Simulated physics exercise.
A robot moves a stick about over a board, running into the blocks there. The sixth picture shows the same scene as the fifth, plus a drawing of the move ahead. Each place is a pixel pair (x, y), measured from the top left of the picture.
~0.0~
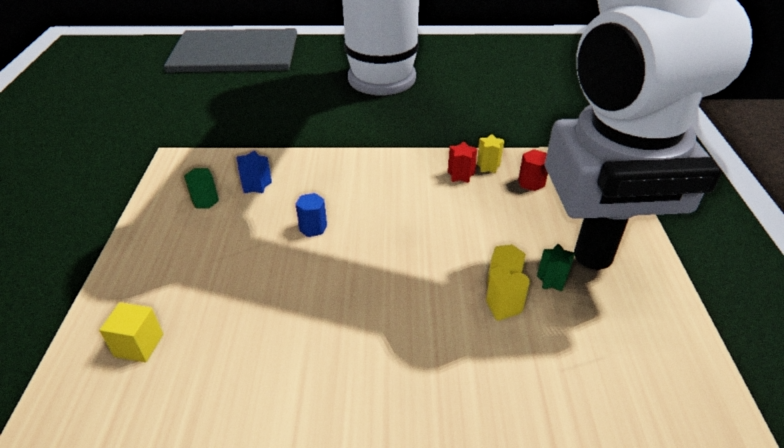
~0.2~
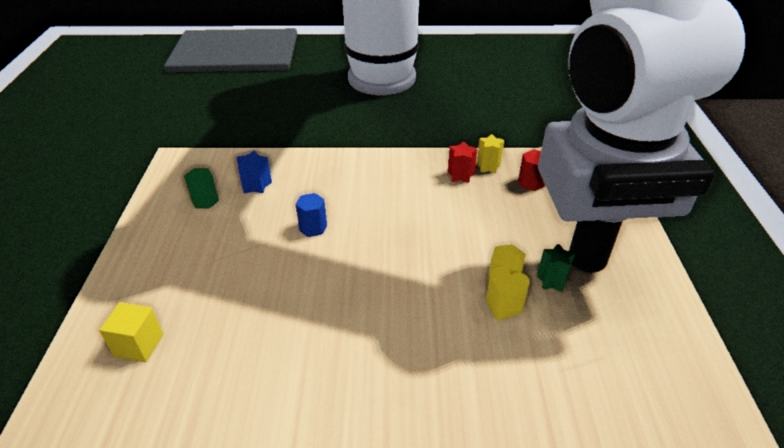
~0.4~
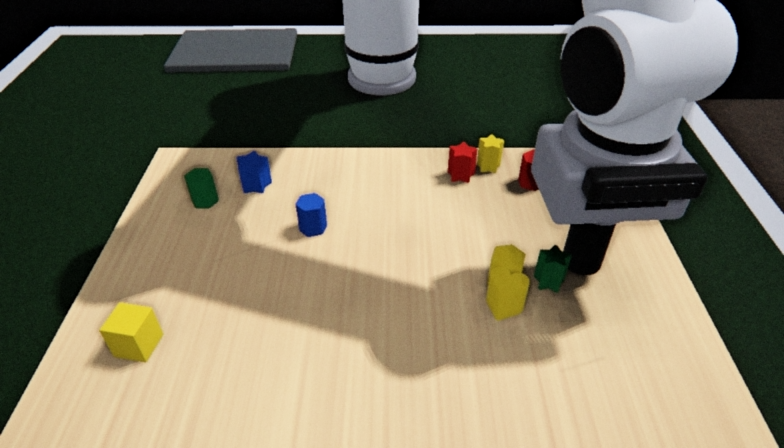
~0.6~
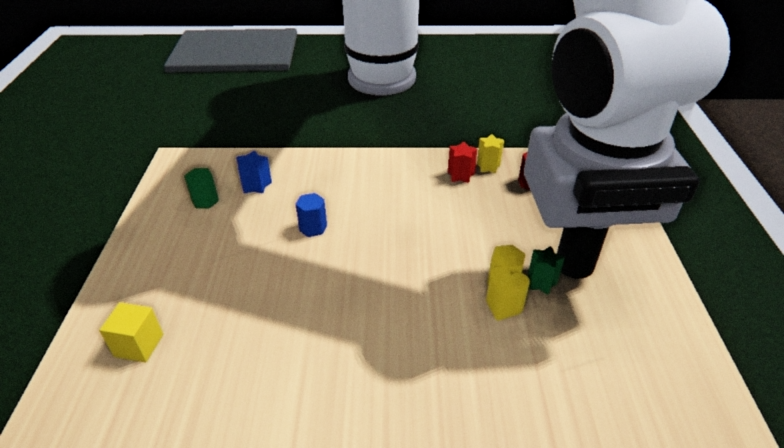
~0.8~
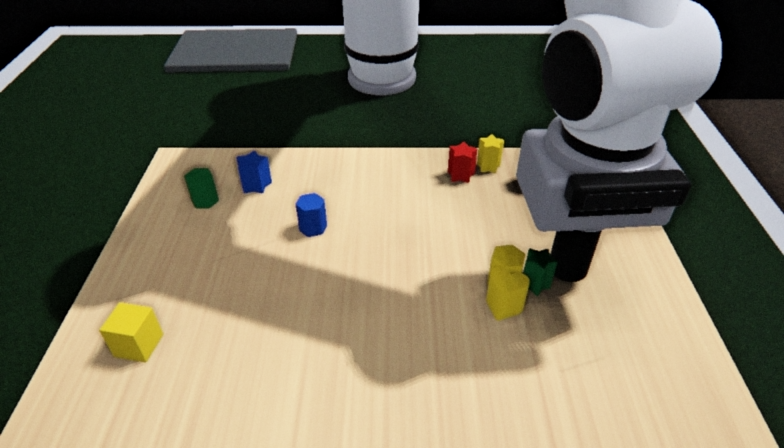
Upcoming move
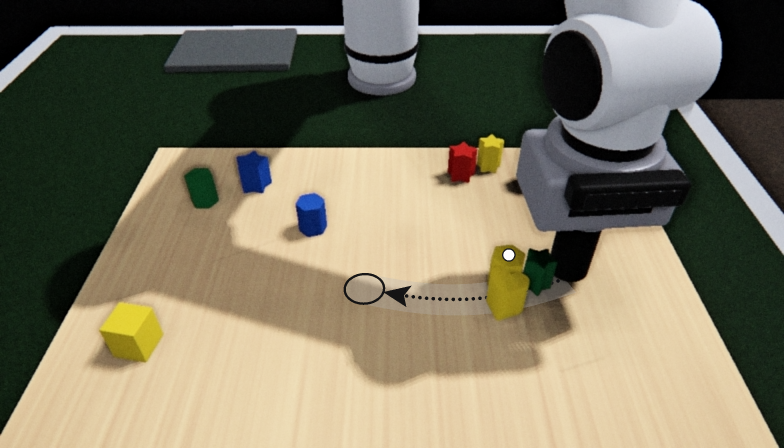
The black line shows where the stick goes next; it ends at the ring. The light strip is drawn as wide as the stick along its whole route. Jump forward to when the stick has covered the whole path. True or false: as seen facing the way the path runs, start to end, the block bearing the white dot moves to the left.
This is false.
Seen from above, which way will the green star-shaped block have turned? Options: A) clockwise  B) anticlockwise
Choice B: Anticlockwise.
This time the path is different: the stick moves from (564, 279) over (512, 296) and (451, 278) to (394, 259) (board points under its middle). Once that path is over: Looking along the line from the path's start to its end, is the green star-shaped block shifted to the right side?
I expect not.
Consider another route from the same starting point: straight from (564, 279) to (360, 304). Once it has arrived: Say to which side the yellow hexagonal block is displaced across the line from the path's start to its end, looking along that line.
It moves off to the right.
Drawn move, from (564, 279) by way of (503, 295) and (433, 299) to (364, 288); the dot is on the yellow hexagonal block.
On the path given first. One third of the way, stick (504, 285); yellow heart-shaped block (484, 294), turned 50° anticlockwise; yellow hexagonal block (459, 253), turned 100° clockwise; green star-shaped block (476, 274).
Two thirds of the way, stick (433, 288); yellow heart-shaped block (467, 303); yellow hexagonal block (434, 246); green star-shaped block (402, 279).
At the end, stick (364, 278); yellow heart-shaped block (467, 303), turned 125° anticlockwise; yellow hexagonal block (434, 246), turned 195° clockwise; green star-shaped block (341, 281), turned 35° anticlockwise.
